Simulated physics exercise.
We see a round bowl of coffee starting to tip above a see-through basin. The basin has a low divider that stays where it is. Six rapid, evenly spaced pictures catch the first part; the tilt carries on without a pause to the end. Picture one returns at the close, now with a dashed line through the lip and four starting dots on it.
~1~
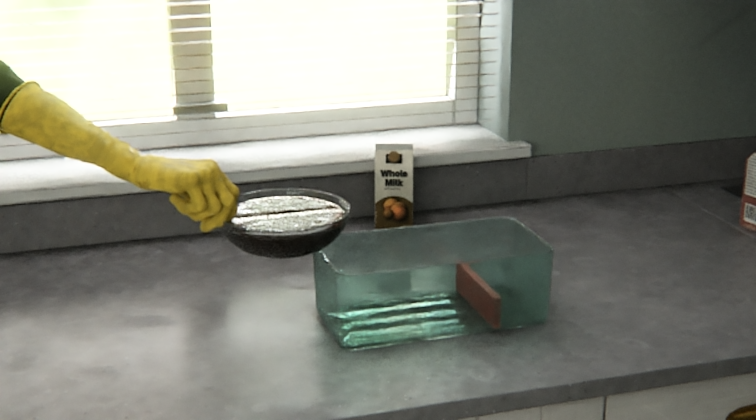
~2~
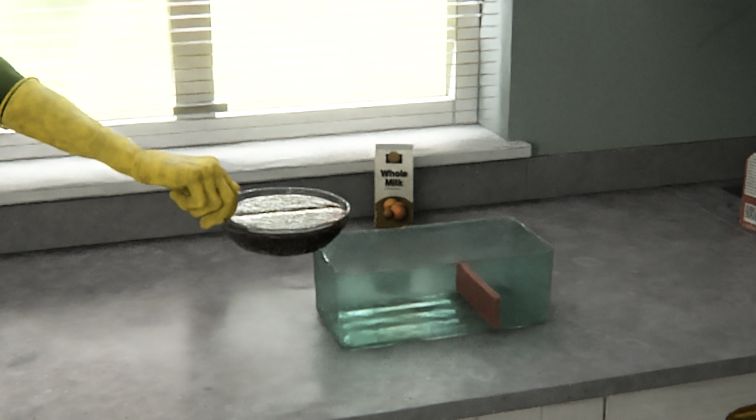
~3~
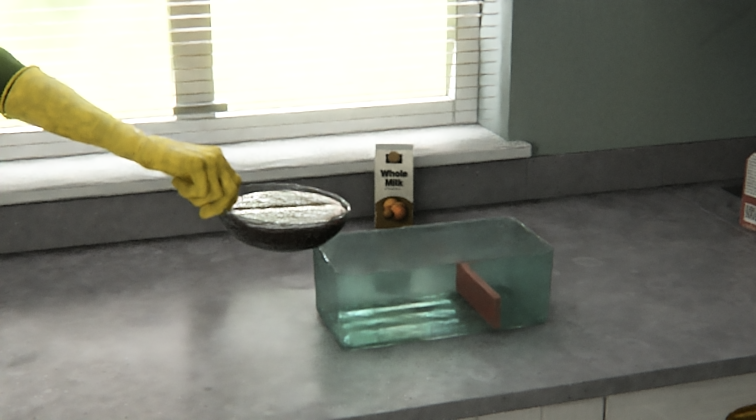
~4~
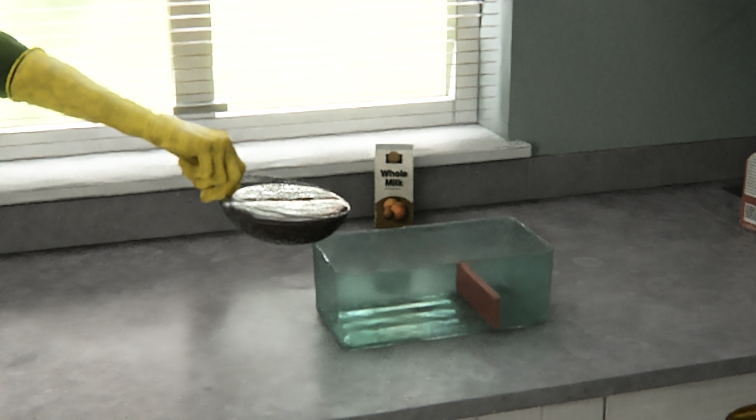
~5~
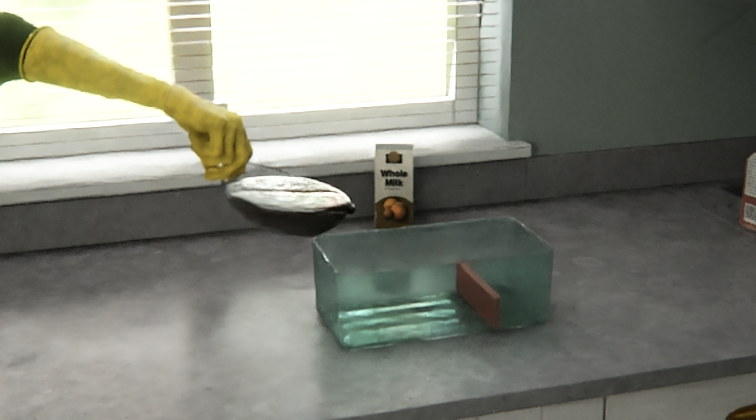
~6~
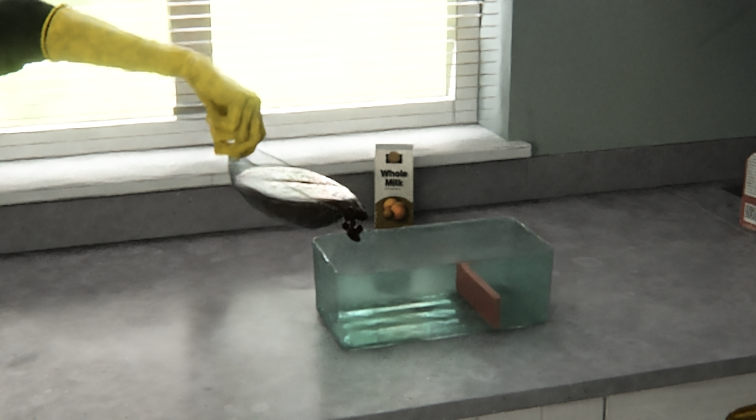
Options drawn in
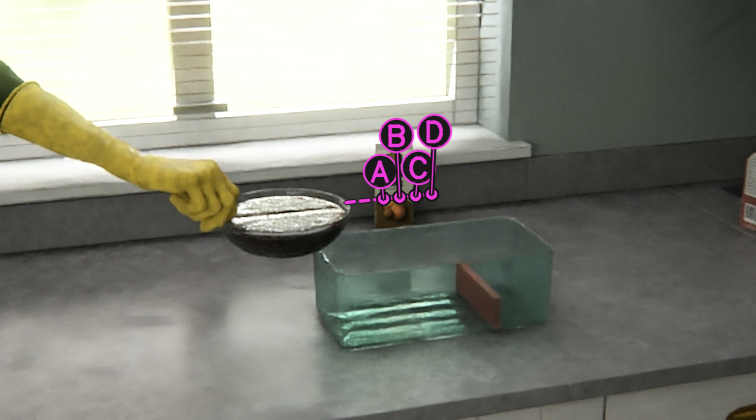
On a grey kitchen counter by a window, a yellow-gloved hand holds a round bowl of dark liquid level above a see-through basin, then tilts it rightward until some of the liquid slips over the lip in dark drops.
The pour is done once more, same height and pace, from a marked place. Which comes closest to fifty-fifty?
C is best.
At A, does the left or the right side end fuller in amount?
More ends on the left.
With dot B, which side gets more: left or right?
The left one.
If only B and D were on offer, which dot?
Here it is dot D.
On the marked copy, A at (383, 198); B at (399, 197); C at (415, 195); D at (431, 194).
With A, about 91 % ends left of the wall and 5 % right of it; 4 % is lost outside.
With B, about 77 % ends left of the wall and 21 % right of it.
With C, about 51 % ends left of the wall and 45 % right of it; 4 % is lost outside.
With D, about 36 % ends left of the wall and 62 % right of it.
